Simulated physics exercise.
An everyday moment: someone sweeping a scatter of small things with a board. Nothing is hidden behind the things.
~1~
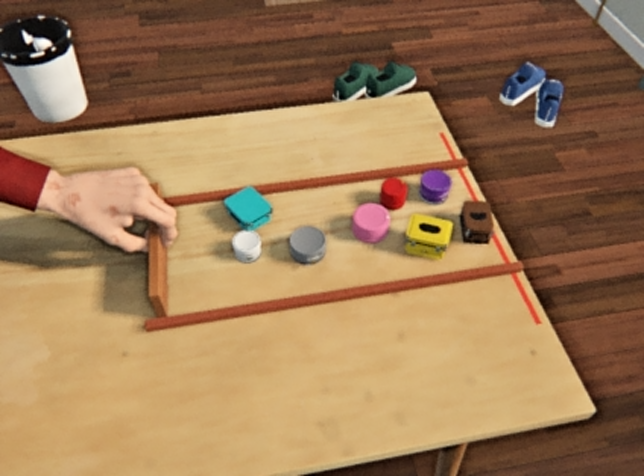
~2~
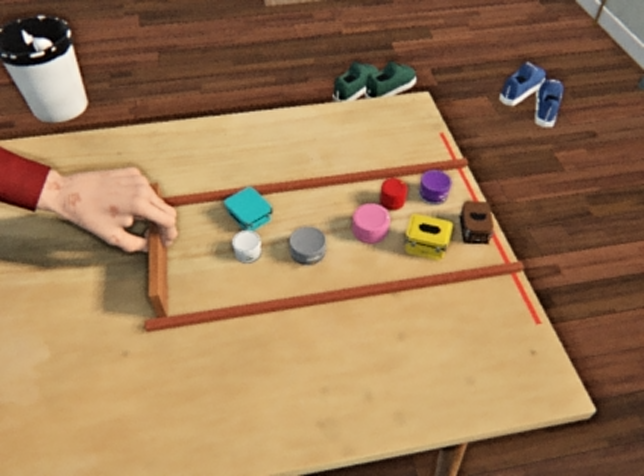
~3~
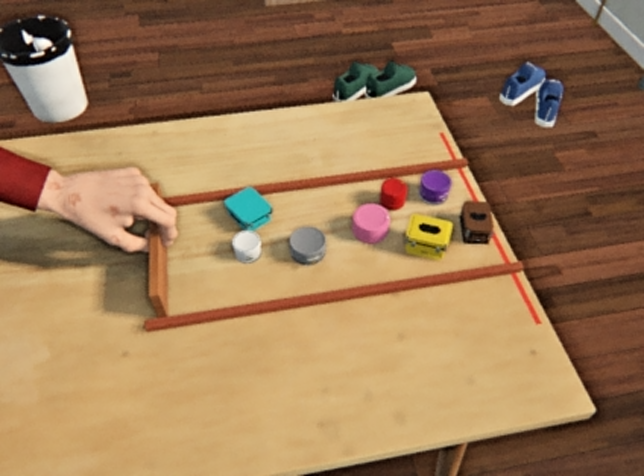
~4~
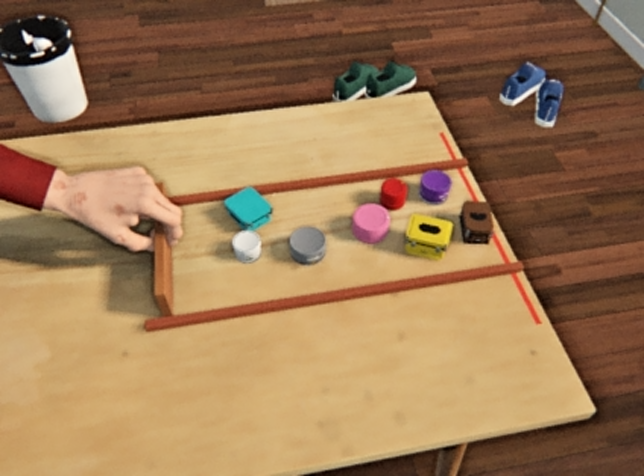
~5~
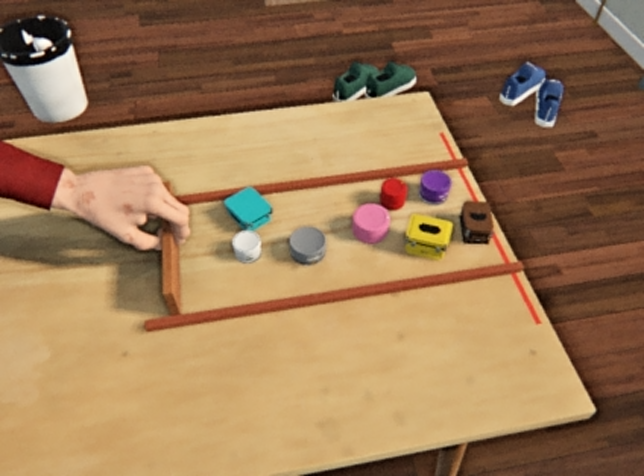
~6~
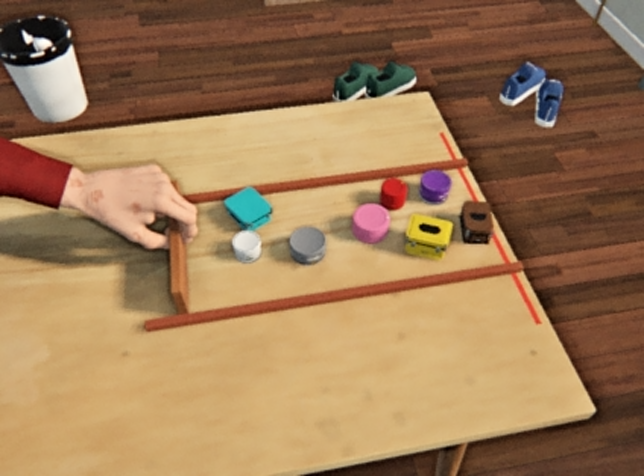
The clip shows a hand holding a wooden board between two rails on a table, first still, then sliding it slightly right toward scattered turquoise, white, grey, pink, red, yellow, purple and brown objects, which stay in place.
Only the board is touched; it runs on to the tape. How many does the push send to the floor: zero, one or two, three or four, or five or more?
The number that fall off is five or more.
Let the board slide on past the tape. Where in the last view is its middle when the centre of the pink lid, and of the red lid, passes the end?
For the pink lid at (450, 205), for the red lid at (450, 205).
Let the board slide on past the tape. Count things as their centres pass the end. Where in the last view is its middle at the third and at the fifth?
Near (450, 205) and (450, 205).
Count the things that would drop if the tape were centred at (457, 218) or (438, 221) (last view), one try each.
The counts: 5 and 2.
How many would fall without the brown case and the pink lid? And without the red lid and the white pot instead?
It would be 6 and 6.
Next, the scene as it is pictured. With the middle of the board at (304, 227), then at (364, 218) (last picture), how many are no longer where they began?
The counts are 3 and 6.
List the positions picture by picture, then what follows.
Brown case (476, 223); purple tin (435, 188); yellow case (428, 237); board (158, 248); tape (483, 214), in the first picture.
Purple tin (435, 188); white pot (247, 247), in the second picture.
Yellow case (428, 237); turquoise case (249, 211), in the third picture.
Brown case (476, 223); grey tub (308, 246), in the fourth picture.
Purple tin (435, 188); pink lid (371, 224), in the fifth picture.
Brown case (476, 223); purple tin (435, 188); yellow case (428, 237); board (178, 245); tape (483, 214), in the sixth picture.
Soon after, none off yet; brown case at rest near (476, 223); purple tin at rest near (435, 188); yellow case at rest near (428, 237).
By the end, the number that fall off is five or more; fallen, white pot, turquoise case, grey tub, pink lid, red lid, yellow case, purple tin and brown case.
